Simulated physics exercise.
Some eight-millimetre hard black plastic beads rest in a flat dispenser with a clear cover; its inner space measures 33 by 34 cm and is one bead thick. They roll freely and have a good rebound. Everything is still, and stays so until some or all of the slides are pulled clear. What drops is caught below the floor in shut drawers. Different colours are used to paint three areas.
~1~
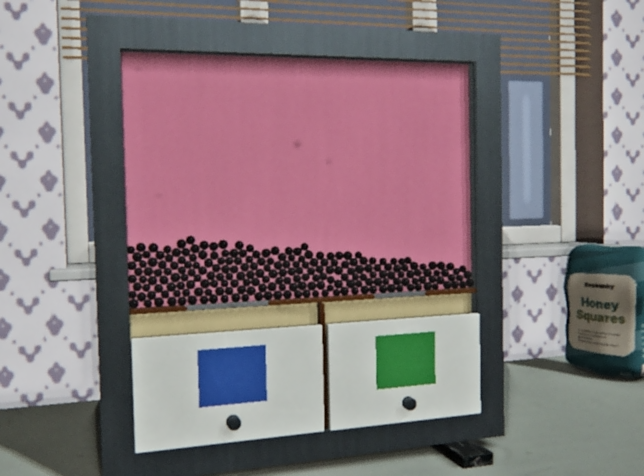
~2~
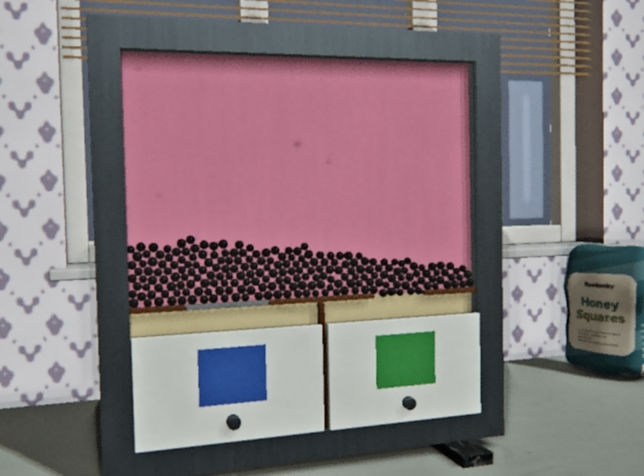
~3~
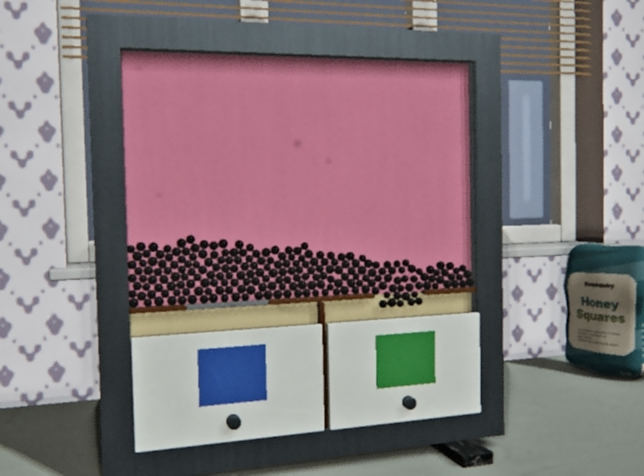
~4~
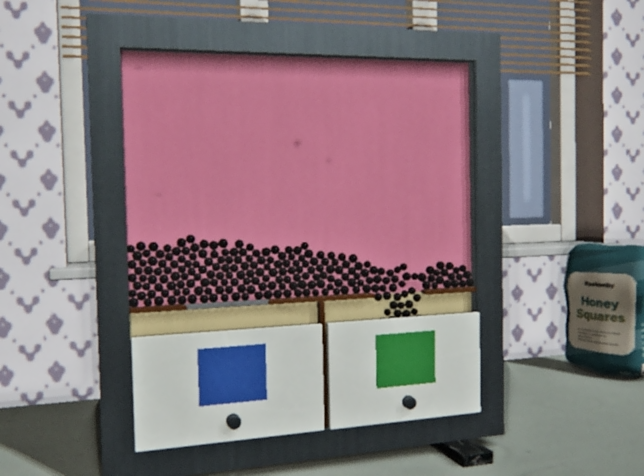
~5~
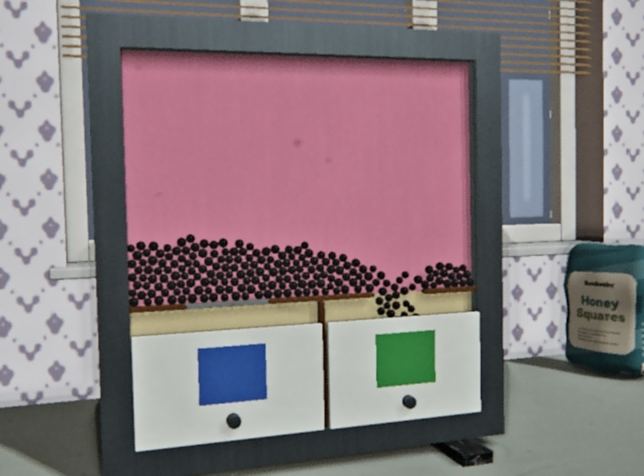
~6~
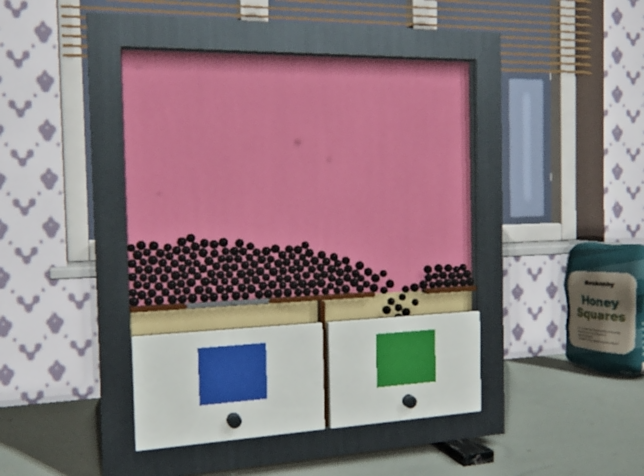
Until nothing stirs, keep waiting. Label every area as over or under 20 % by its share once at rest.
Pink over, blue under, green over 20 %.
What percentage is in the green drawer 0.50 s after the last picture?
Around 25 percent.
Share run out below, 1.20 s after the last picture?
Roughly 35 in a hundred by then.
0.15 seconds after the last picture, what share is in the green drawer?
Some 20 per cent.
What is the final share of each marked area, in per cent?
Pink store 60, blue drawer 0, green drawer 40.
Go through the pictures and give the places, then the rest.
In the first frame, about 220 beads; beads' middle (283, 273); pink (307, 83), blue (233, 376), green (406, 360); slides (181, 308) to (272, 303), (368, 297) to (428, 293).
In the second frame, 1 of 2 slides gone; beads' middle (283, 273); 0 out.
In the third frame, beads' middle (283, 272); 9 out.
In the fourth frame, beads' middle (283, 272); 17 out.
In the fifth frame, beads' middle (279, 279); 24 out.
In the sixth frame, beads' middle (273, 272); 30 out.
Then, 0.15 s after the last picture, 20 % are out; pink 80 %, green 20 %.
Then, 0.50 s after the last picture, 30 % are out; pink 70 %, green 25 %.
Then, 1.20 s after the last picture, 35 % are out; pink 65 %, green 35 %.
At rest 2.3 s after the last picture, 40 % are out; pink 60 %, blue 0 %, green 40 %.
